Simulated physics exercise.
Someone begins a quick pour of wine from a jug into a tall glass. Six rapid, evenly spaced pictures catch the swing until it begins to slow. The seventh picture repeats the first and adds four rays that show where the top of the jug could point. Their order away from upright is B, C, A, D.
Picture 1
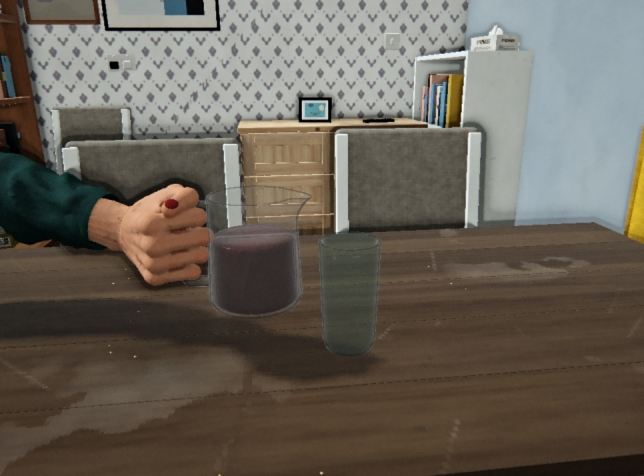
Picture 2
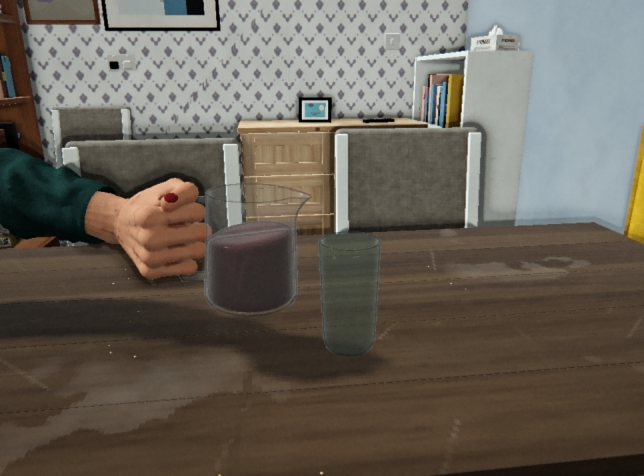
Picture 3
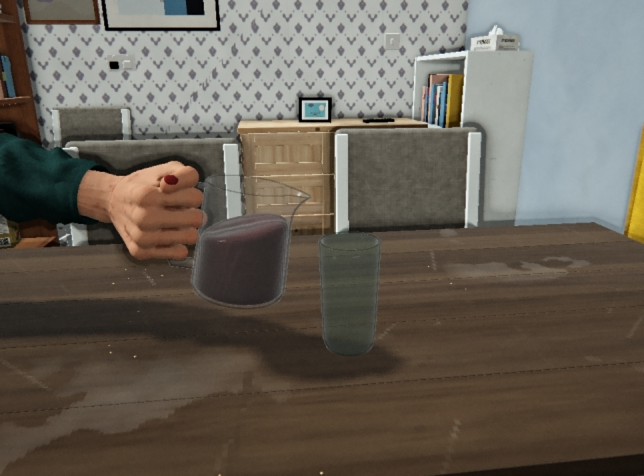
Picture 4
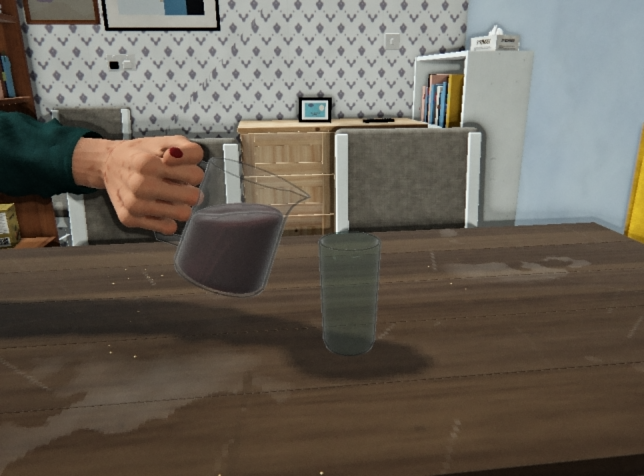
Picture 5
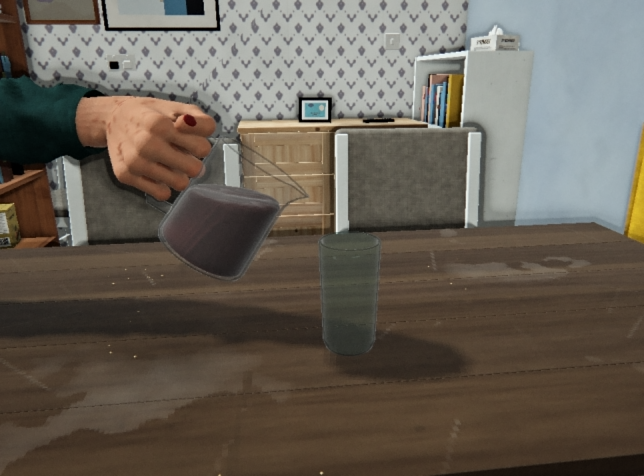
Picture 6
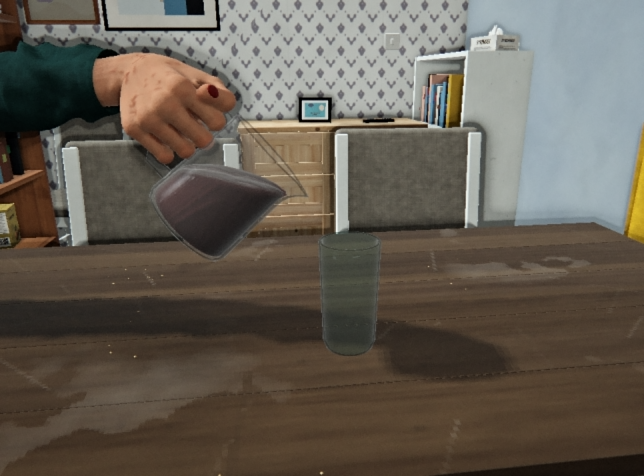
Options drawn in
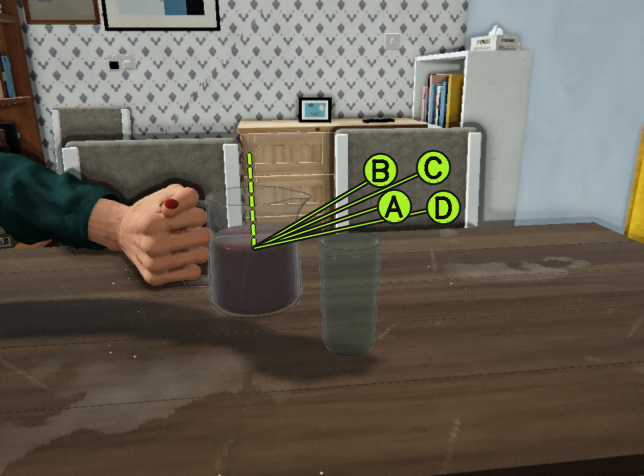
A hand lifts and steadily tilts a jug of dark wine rightward beside a tall glass.
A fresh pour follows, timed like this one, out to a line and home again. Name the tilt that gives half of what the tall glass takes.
Use tilt C.
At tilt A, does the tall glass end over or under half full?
Over.
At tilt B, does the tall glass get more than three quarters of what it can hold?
No, less.
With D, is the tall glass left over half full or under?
Over.
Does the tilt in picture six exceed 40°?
Yes.
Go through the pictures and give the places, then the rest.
In the first frame, upright, lip at (310, 196); rim of the tall glass round (350, 240); nothing has left yet.
In the second frame, tipped about 3°, lip at (310, 196); nothing has left yet.
In the third frame, tipped about 10°, lip at (309, 196); nothing has left yet.
In the fourth frame, tipped about 21°, lip at (309, 196); nothing has left yet.
In the fifth frame, tipped about 35°, lip at (308, 195); nothing has left yet.
In the sixth frame, tipped about 49°, lip at (307, 195); nothing has left yet.
On the marked copy, A at (377, 207); B at (367, 182); C at (418, 174); D at (427, 210).
If A is chosen, the tall glass ends with about 68 % of what it can hold.
If B is chosen, the tall glass ends with about 33 % of what it can hold.
If C is chosen, the tall glass ends with about 50 % of what it can hold.
If D is chosen, the tall glass ends with about 80 % of what it can hold; 6 % of the wine is spilt.
